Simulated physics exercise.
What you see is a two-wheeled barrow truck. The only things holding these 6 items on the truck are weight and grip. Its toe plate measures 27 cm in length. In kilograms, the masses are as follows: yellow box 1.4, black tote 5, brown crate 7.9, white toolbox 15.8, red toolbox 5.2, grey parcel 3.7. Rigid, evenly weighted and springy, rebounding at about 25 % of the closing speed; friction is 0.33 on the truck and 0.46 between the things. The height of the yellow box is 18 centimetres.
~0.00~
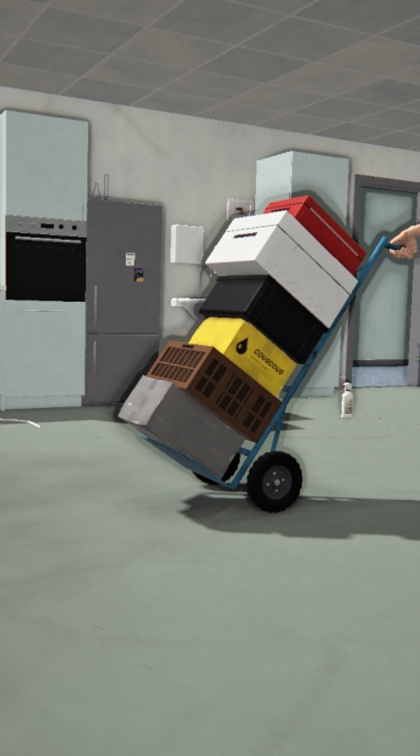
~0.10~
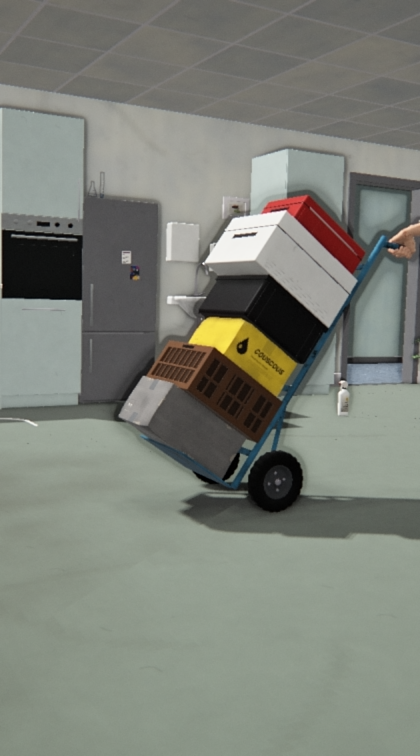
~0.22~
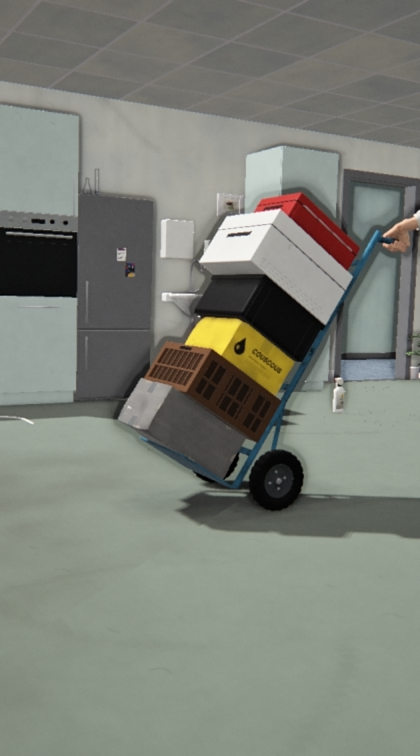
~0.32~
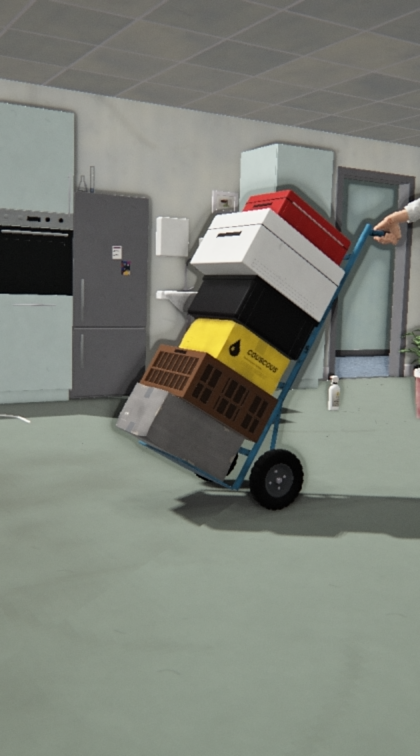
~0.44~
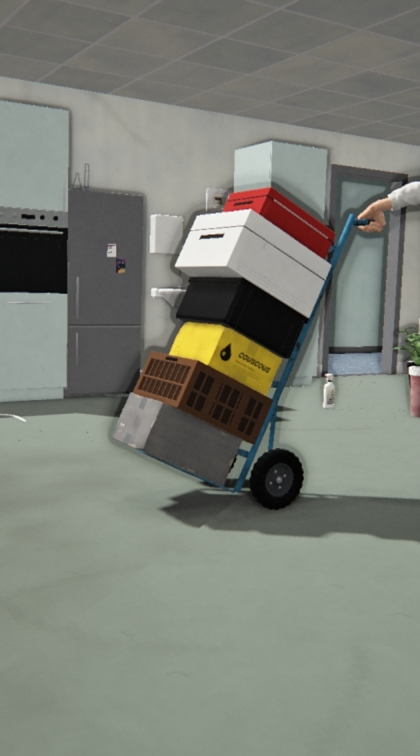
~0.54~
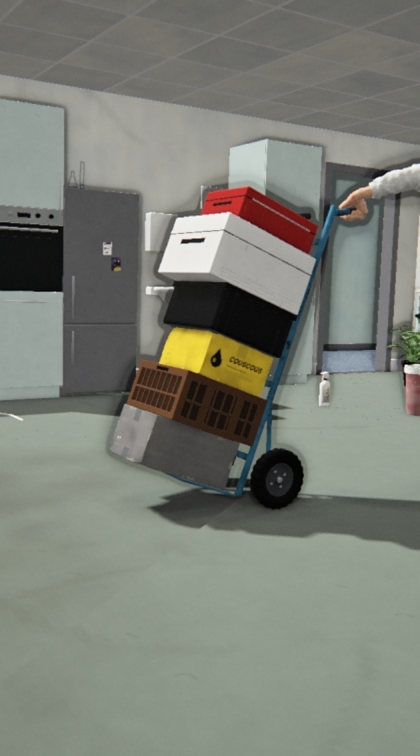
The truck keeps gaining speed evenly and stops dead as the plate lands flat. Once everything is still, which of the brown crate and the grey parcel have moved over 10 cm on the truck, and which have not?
As I see it, the brown crate is still about where it was, the grey parcel is still about where it was.
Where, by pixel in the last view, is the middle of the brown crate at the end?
Somewhere around (177, 428).
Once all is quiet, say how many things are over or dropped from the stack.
Total: 4.
After 0.94 s, truck upright; brown crate tipped 6° from how it sat near (169, 426); grey parcel tipped 6° from how it sat near (167, 475); red toolbox tipped 11° from how it sat.
After 1.24 s, truck upright; white toolbox and red toolbox now dropped from the stack; black tote tipped 58° from how it sat; yellow box tipped 58° from how it sat.
After 1.44 s, truck upright; black tote now dropped from the stack; yellow box on its side.
After 1.64 s, truck upright; yellow box upside down.
At rest (2.6 s), dropped from the stack, black tote, white toolbox and red toolbox; tipped over on the truck, yellow box; the other 2 in place, give or take 10 cm. Seen from the same camera at the end, brown crate near (177, 428), grey parcel near (170, 477).
